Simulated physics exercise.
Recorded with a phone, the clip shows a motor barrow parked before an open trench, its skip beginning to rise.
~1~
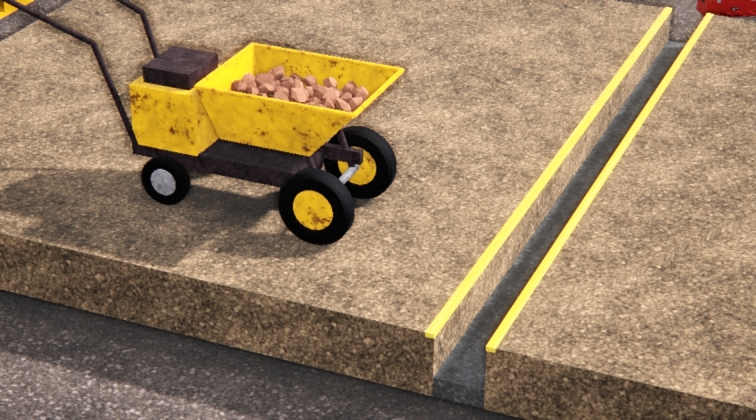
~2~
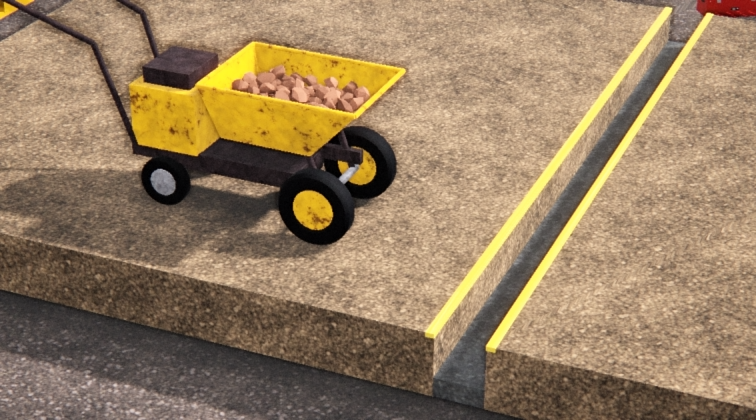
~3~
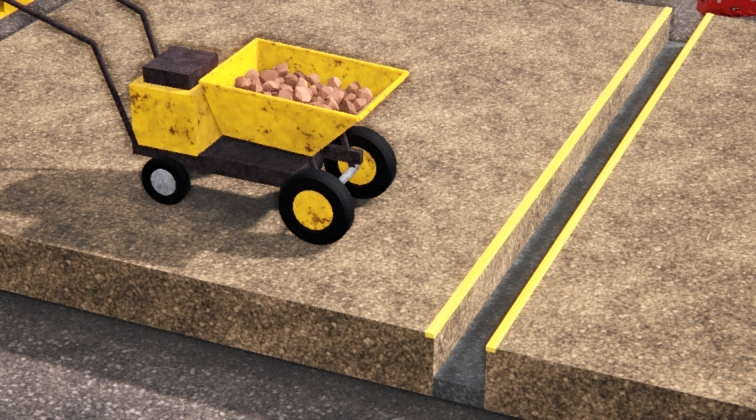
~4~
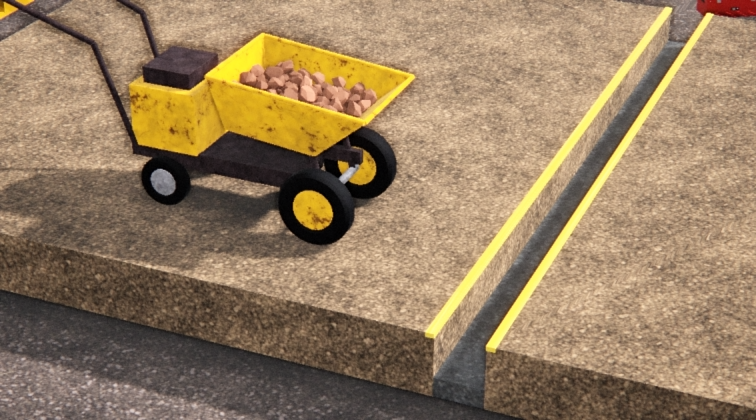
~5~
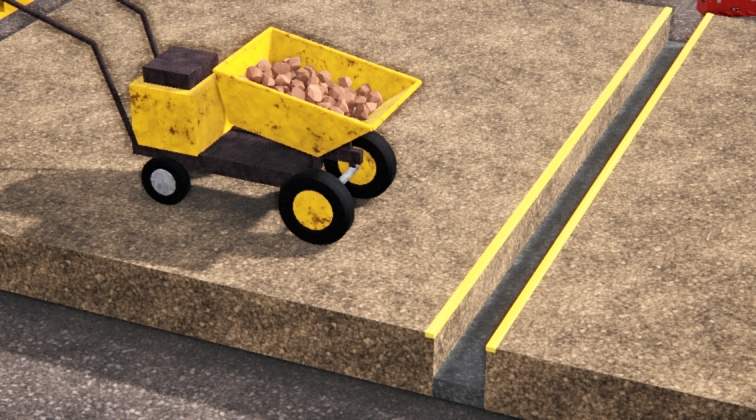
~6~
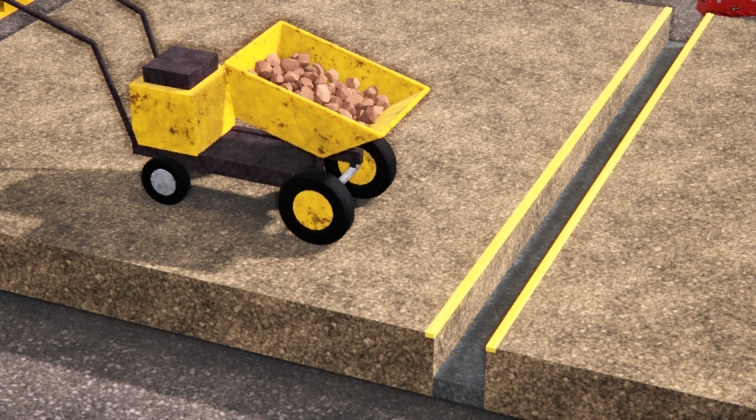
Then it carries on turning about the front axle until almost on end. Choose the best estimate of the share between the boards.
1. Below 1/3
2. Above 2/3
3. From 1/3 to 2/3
From 1/3 to 2/3 (3).
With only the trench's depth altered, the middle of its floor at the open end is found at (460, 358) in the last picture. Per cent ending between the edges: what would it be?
Something close to 50 per cent.
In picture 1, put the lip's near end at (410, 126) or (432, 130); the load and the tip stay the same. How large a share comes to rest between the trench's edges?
Around 90 % the first time and around 50 % the second.
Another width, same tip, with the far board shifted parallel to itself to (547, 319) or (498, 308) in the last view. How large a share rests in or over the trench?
The first try lands around 60 %, the second around 50 %.
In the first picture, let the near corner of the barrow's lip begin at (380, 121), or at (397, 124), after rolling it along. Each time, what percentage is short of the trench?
I'd expect close to 10 per cent and then close to 0 per cent.
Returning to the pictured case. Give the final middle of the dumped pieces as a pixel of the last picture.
Somewhere close to (504, 275) in the last picture.
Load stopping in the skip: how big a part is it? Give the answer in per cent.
Roughly 10 %.
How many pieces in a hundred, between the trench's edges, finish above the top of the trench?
Close to 0 percent.
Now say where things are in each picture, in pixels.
In the first frame, lip of the skip at (353, 116), level; top of the load at (281, 92), lumps of rubble; first edge of the trench at (455, 298); far edge at (514, 312), the trench under half as wide as the skip, and about as deep as wide.
In the second frame, lip of the skip at (355, 117), level; top of the load at (282, 92).
In the third frame, lip of the skip at (359, 119), tipped barely; top of the load at (285, 90).
In the fourth frame, lip of the skip at (365, 123), tipped a little; top of the load at (276, 85).
In the fifth frame, lip of the skip at (372, 129), tipped a little; top of the load at (283, 81).
In the sixth frame, lip of the skip at (381, 136), tipped clearly; top of the load at (277, 74); first edge of the trench at (455, 298); far edge at (514, 312).
Soon after the last picture, skip tipped steeply; all in the skip.
A little later, skip tipped right over; most in the skip; a small part short of the trench; a stray few falling.
Later still, skip tipped right over; a small part in the skip; about a third short of the trench; about half in or heaped over the trench.
By the end, skip tipped right over; a small part in the skip; about a third short of the trench; about two thirds in or heaped over the trench; none beyond it.
